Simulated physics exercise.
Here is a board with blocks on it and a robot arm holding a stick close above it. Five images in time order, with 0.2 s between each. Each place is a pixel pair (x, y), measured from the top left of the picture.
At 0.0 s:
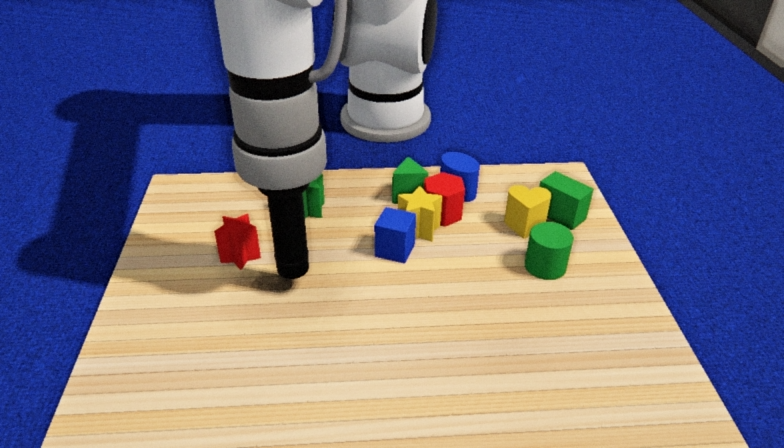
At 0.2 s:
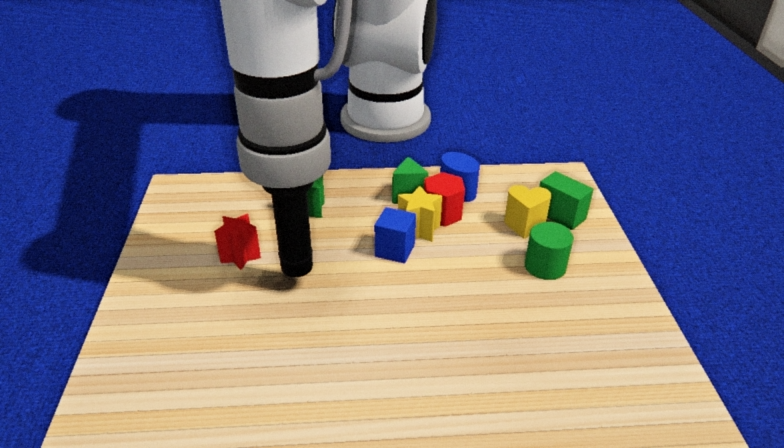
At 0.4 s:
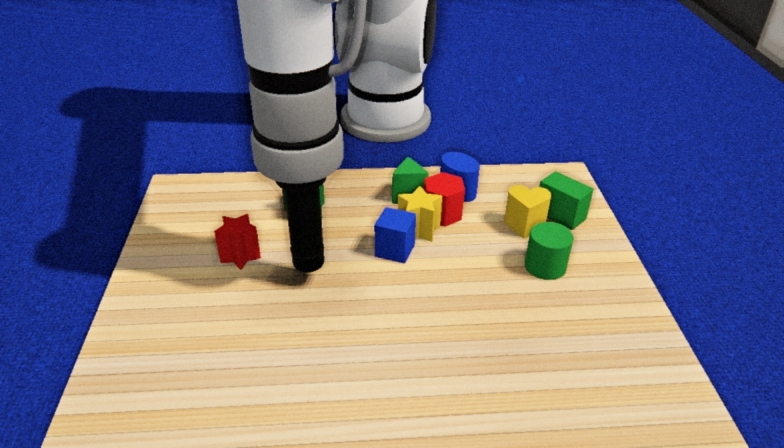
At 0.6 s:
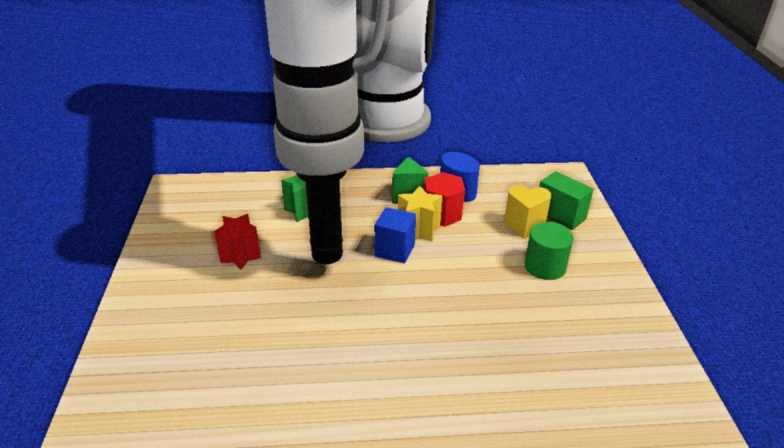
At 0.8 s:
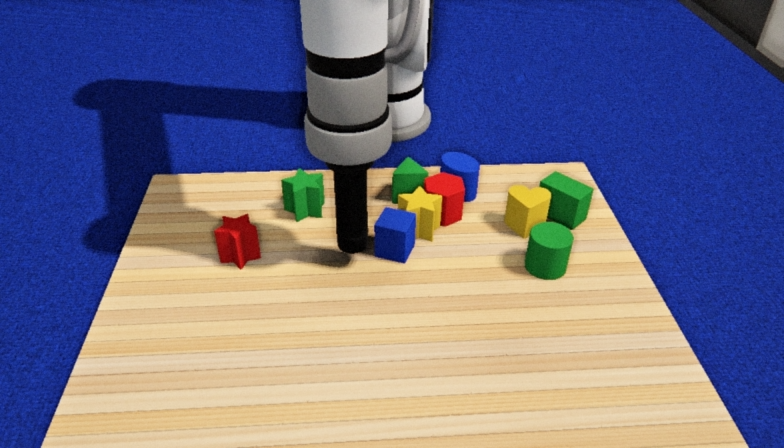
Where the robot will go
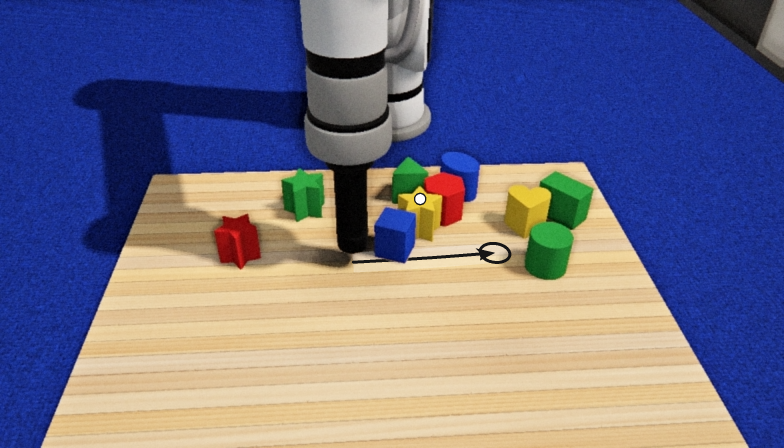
A robot arm holding a black stick moved slowly right across a wooden board, from beside the red star to close by the blue cube, while the colored blocks all stayed still.
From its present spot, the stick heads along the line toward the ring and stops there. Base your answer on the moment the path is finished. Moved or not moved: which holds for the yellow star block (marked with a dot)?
It travels a centimetre or more.
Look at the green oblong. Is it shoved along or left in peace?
That block stays in place.
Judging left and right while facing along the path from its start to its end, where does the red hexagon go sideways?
It heads left.
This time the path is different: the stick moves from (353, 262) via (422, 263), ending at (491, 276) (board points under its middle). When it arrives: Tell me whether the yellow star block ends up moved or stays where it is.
It's moved.
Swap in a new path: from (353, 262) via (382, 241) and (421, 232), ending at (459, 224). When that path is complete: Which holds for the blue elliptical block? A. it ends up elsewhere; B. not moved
I choose A.
Path on the board, straight from (353, 262) to (495, 253); the dot is on the yellow star block.
On the path given first. One third of the way, stick (404, 242); blue square block (428, 211), turned 35° anticlockwise; yellow star block (434, 191); red hexagon (456, 178); blue elliptical block (463, 159).
Two thirds of the way, stick (451, 239); blue square block (453, 206), turned 105° anticlockwise; yellow star block (437, 184); red hexagon (461, 172); blue elliptical block (466, 154), turned 20° anticlockwise.
At the end, stick (497, 236); blue square block (458, 205), turned 125° anticlockwise; yellow star block (437, 184); red hexagon (461, 172); blue elliptical block (466, 154), turned 20° anticlockwise; green oblong in place.
